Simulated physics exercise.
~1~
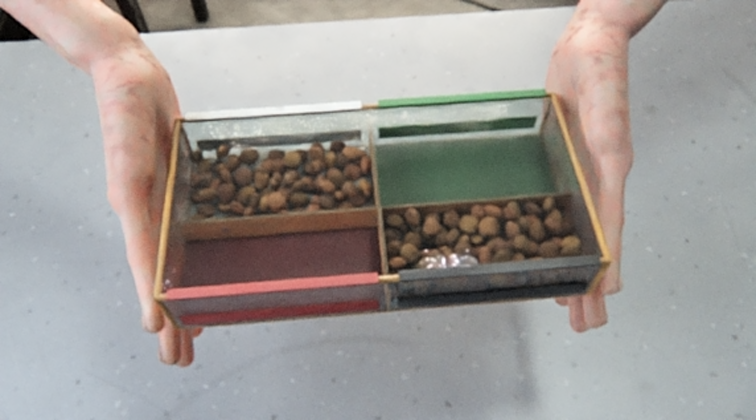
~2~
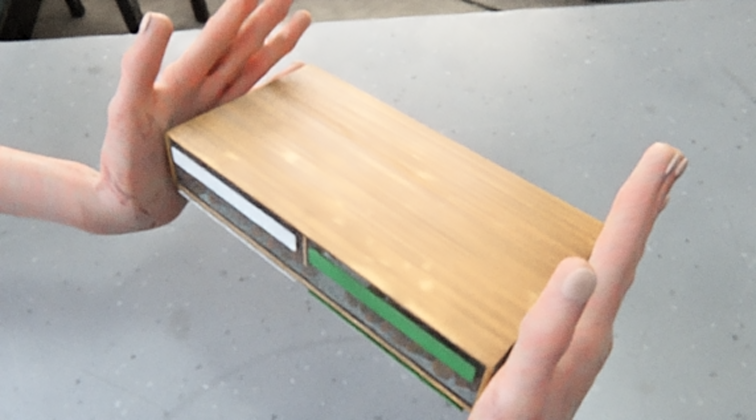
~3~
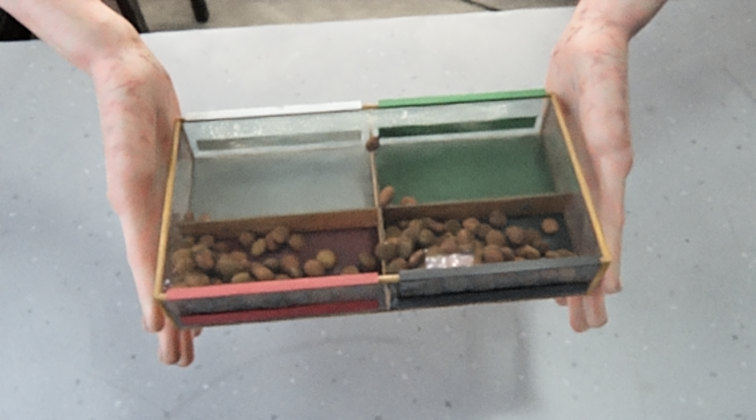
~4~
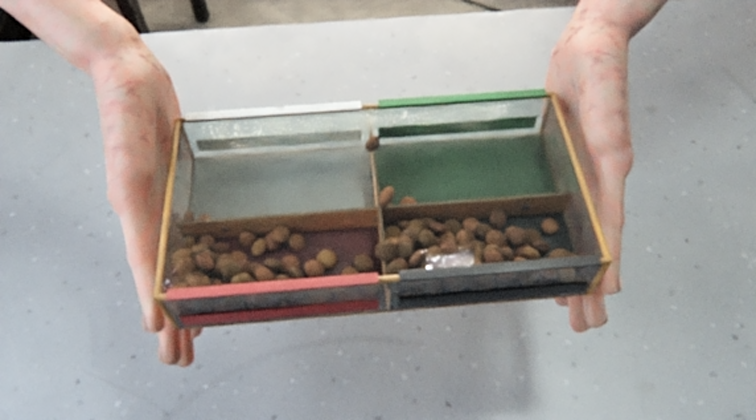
On a speckled pale grey tabletop seen from above at a slant, two hands hold a shallow wooden box with a clear lid by its short ends. Four compartments show white at upper left, green at upper right, red at lower left and black at lower right, with brown kibble filling the white and black ones. The hands turn the box over, showing its plain wooden back, then bring it upright again. Now kibble lies in the red and black compartments, the white one is empty, and only a few pieces sit at the green one's left edge as the box is held still.
